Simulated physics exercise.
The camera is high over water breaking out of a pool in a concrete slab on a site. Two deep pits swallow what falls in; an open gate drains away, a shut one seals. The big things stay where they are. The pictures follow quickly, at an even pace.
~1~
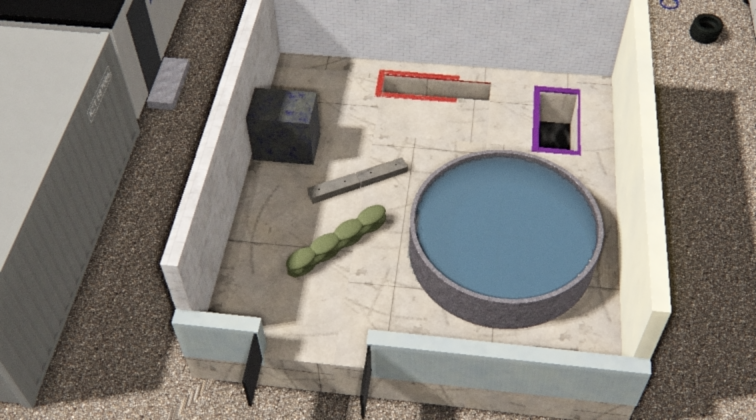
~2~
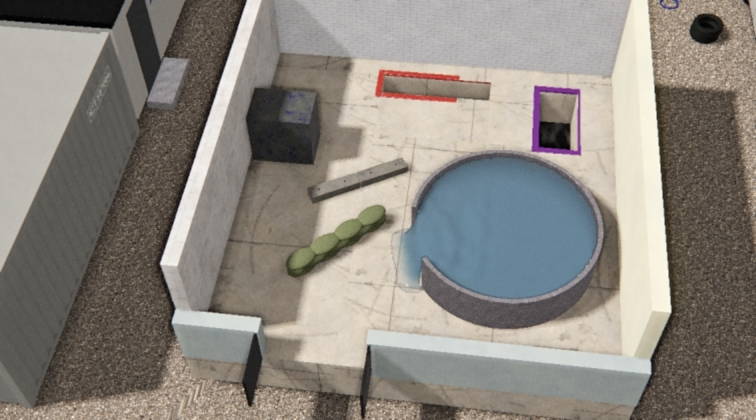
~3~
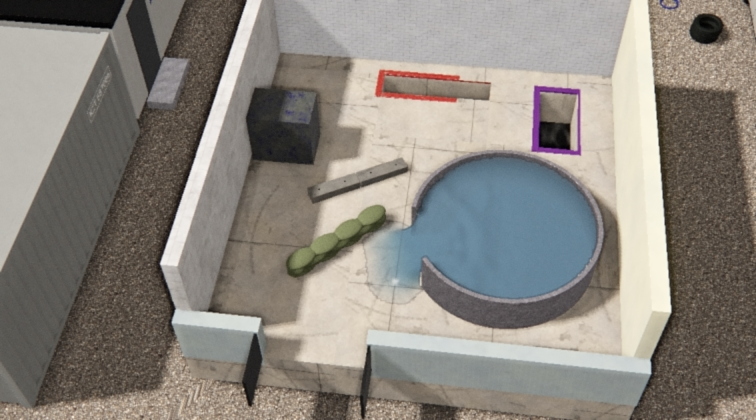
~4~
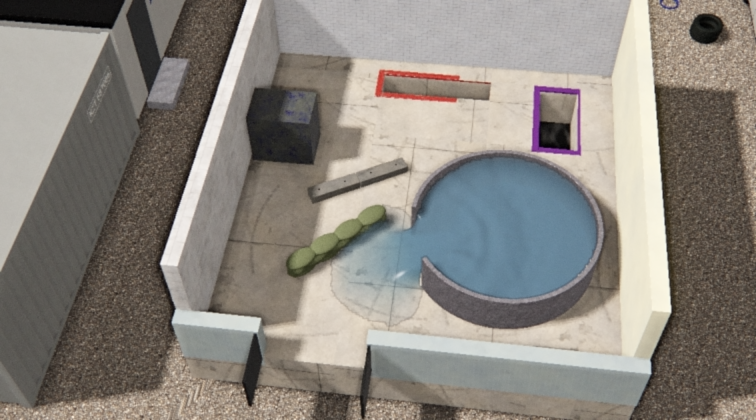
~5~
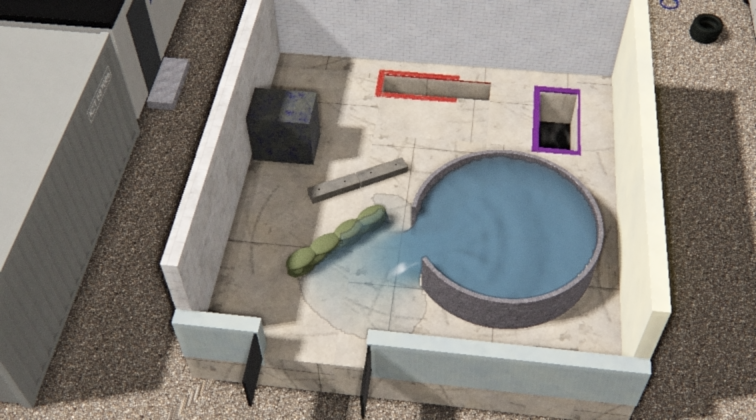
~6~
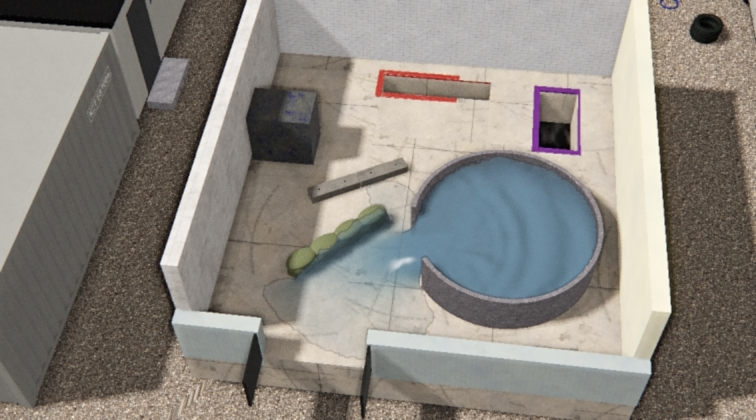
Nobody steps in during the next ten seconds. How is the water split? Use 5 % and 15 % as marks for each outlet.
The gate takes above 15 %; the purple pit takes not even 5 %; the red pit takes from 5 to 15 %.
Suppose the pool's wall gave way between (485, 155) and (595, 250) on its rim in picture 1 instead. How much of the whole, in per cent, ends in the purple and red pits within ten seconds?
Per cent: Purple 50, red 20.
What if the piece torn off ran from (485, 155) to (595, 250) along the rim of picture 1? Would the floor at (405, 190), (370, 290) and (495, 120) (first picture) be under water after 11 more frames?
As listed: Clear, not flooded, flooded.
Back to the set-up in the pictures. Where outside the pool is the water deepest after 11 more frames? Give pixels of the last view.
Close to (202, 337).
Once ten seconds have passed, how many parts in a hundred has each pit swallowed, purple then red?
About 2 and 8 per cent.
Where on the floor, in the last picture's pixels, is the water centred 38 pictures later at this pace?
At about (417, 239).
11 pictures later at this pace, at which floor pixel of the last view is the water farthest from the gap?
At about (202, 337).
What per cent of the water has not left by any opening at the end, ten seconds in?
I make it 54 per cent.
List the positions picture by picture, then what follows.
The round tank at (505, 225) is whole and still, in the first frame.
Water pours out at (415, 252) and has run to (399, 235), in the second frame.
Water pours out at (415, 253) and has run to (374, 233), in the third frame.
The front is at (338, 291), out from the gap at (415, 253), in the fourth frame.
The front is at (307, 294), out from the gap at (415, 253), in the fifth frame.
The front is at (270, 294), out from the gap at (415, 252), in the sixth frame.
A moment on, water covers 20 % of the floor; the gate 1 %, the purple pit 0 %, the red pit 0 %.
Next, water covers 30 % of the floor; the gate 6 %, the purple pit 0 %, the red pit 0 %.
Then, water covers 45 % of the floor; the gate 14 %, the purple pit 0 %, the red pit 0 %.
Later, water covers 55 % of the floor; the gate 26 %, the purple pit 0 %, the red pit 2 %.
In the end, water covers 70 % of the floor; the gate 37 %, the purple pit 1 %, the red pit 8 %.
